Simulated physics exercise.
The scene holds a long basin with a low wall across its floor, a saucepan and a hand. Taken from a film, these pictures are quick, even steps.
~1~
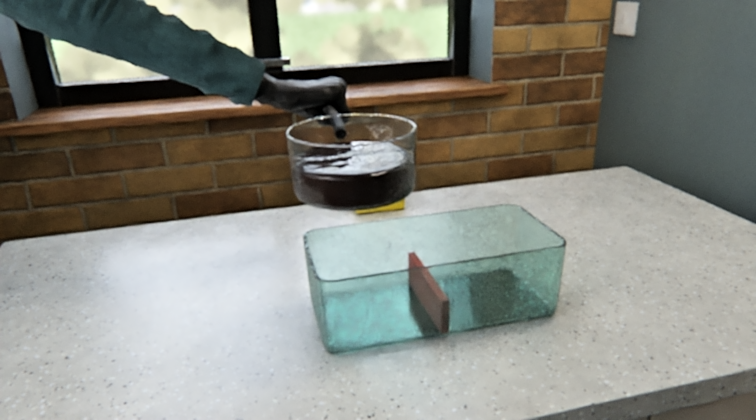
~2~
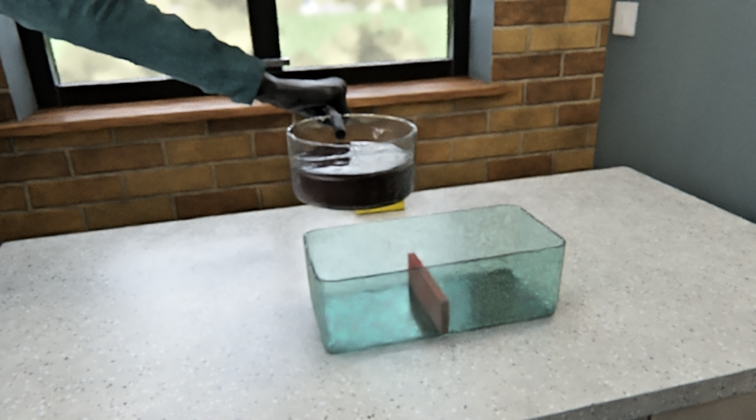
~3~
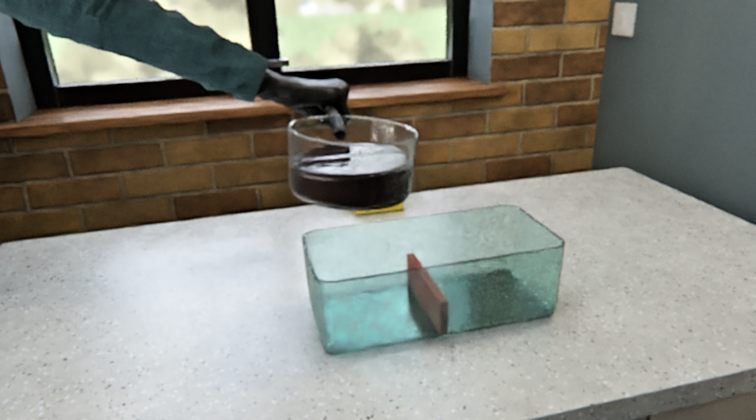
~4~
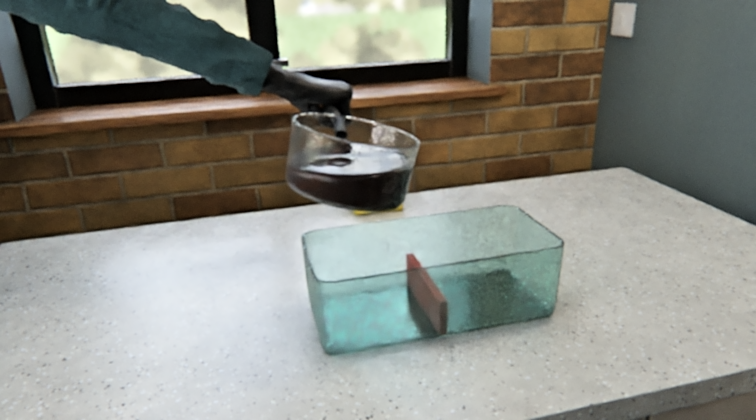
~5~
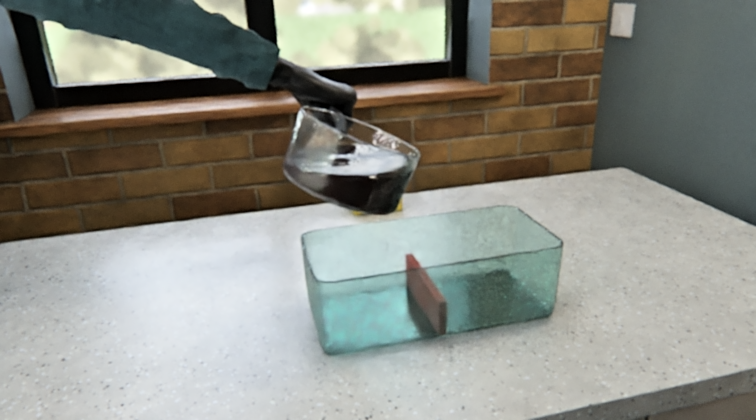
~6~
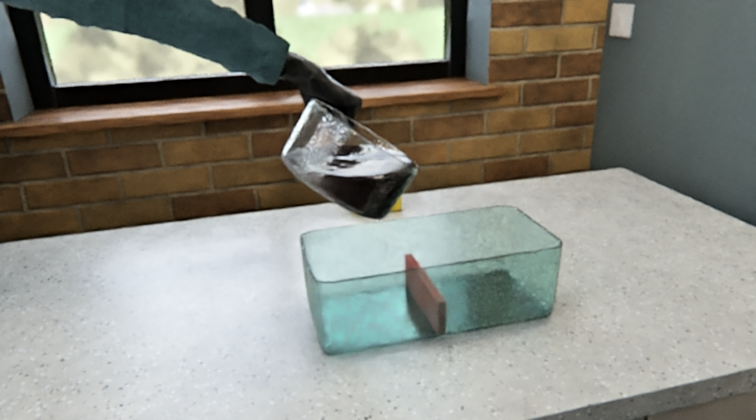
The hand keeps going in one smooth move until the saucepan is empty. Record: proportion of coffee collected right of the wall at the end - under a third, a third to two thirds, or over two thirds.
The share right of the wall is going to reach a third without passing two thirds.
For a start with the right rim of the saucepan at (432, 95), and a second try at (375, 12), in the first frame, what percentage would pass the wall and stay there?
It comes to 90 % the first time and 45 % the second.
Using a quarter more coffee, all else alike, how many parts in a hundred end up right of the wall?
I'd reckon close to 65 %.
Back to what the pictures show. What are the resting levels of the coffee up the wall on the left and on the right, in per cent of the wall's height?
Left 30 %, right 40 %.
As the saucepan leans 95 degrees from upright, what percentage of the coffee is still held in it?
30 in a hundred.
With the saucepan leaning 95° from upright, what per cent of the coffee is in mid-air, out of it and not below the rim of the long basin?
Near 30 in a hundred.
A moment on, the tilt is 95° and 31 per cent is still to pour, 1 is left of the wall and 37 right of it.
Next, the tilt is 111° and 6 per cent is still to pour, 28 is left of the wall and 60 right of it.
Then the tilt is 111° and 0 per cent is still to pour, 39 is left of the wall and 59 right of it.
Later the tilt is 111° and 0 per cent is still to pour, 40 is left of the wall and 59 right of it.
Finally, 40 per cent lies left of the wall, 59 right of it and 1 outside.
